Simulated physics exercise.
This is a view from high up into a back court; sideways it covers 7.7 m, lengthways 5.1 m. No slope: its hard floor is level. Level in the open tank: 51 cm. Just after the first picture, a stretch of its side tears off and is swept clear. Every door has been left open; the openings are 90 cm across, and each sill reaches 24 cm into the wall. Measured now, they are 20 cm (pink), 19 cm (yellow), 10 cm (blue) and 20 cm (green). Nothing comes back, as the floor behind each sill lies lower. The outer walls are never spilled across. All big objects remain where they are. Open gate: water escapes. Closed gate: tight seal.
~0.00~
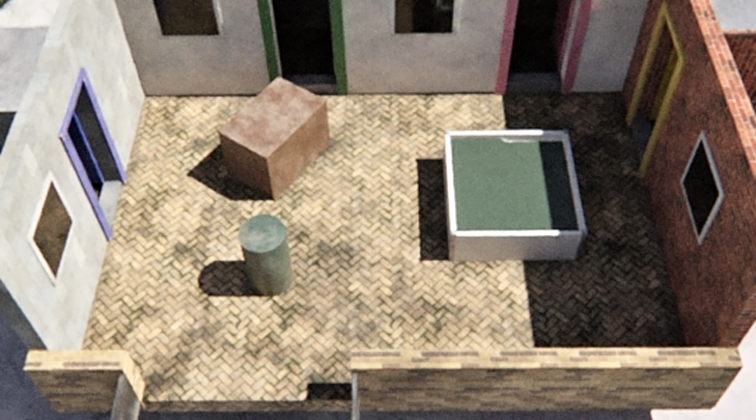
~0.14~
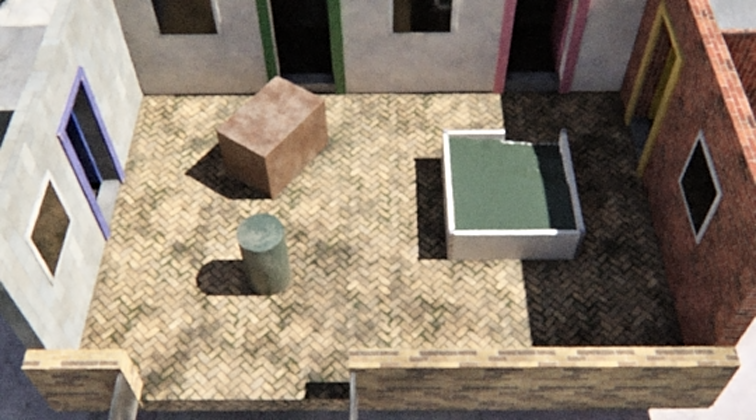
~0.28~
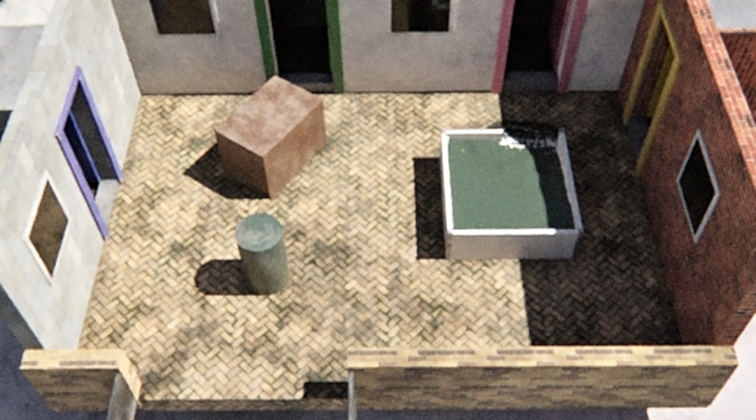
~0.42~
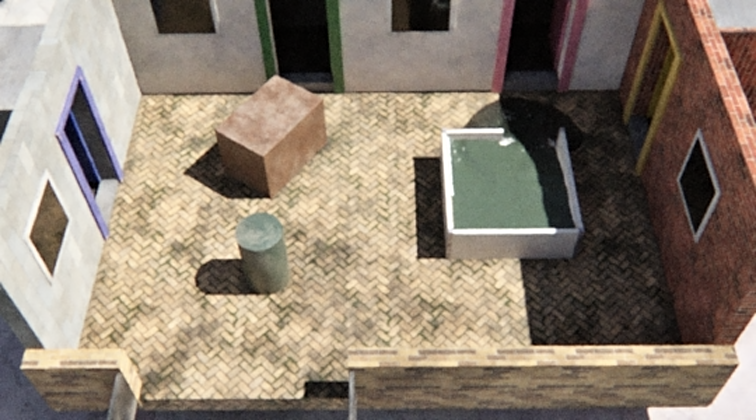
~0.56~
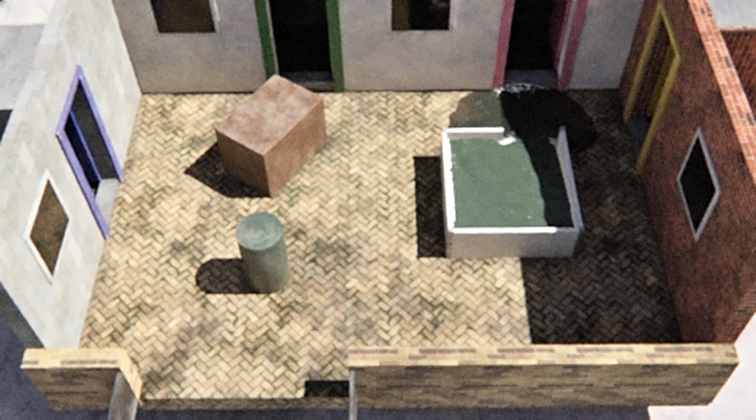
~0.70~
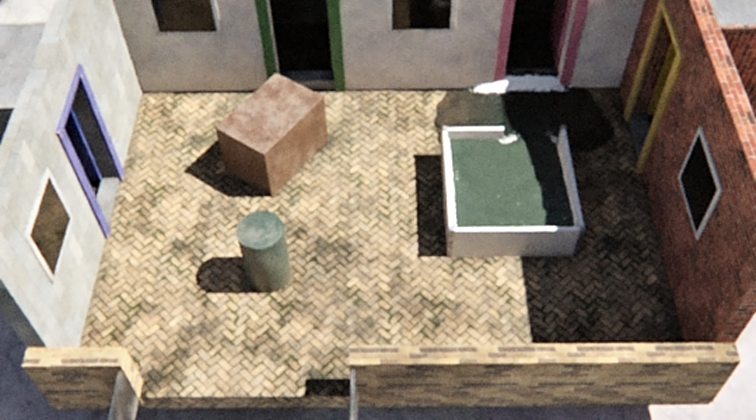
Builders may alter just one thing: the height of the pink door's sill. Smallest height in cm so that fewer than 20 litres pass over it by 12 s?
I would say 25 cm.
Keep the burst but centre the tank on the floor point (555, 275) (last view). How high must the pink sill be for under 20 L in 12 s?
New minimum height: Approx. 16 cm.
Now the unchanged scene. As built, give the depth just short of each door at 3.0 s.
Centimetres: Pink = 21, yellow = 12, blue = 0, green = 3.
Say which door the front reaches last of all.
The blue door.
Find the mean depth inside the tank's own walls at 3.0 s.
24 cm, roughly.
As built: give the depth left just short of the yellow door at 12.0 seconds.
4.5 cm.
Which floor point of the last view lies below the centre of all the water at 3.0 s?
Centre estimate: (505, 160) px, approximately.
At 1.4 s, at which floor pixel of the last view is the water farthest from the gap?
Look about (377, 91) in the last picture.
After 1.4 s water covers 10 % of the floor, deepest (32 cm) near (522, 90); 31 cm at the pink door, 17 litres in over its 20 cm sill.
After 3.0 s water covers 30 % of the floor, deepest (24 cm) near (612, 89); 21 cm at the pink door, 63 litres in over its 20 cm sill.
After 12.0 s water covers 95 % of the floor, deepest (6 cm) near (72, 379); 6 cm at the pink door, 65 litres in over its 20 cm sill.
At the pink door as built, the water arrived by 0.6 s and peaked near 32 cm at 1.6 s.
With a sill of 23 cm, 37 litres would have come in within the 12 s; with 31.5 cm, 1 litre. So under 20 litres takes about 25 cm.
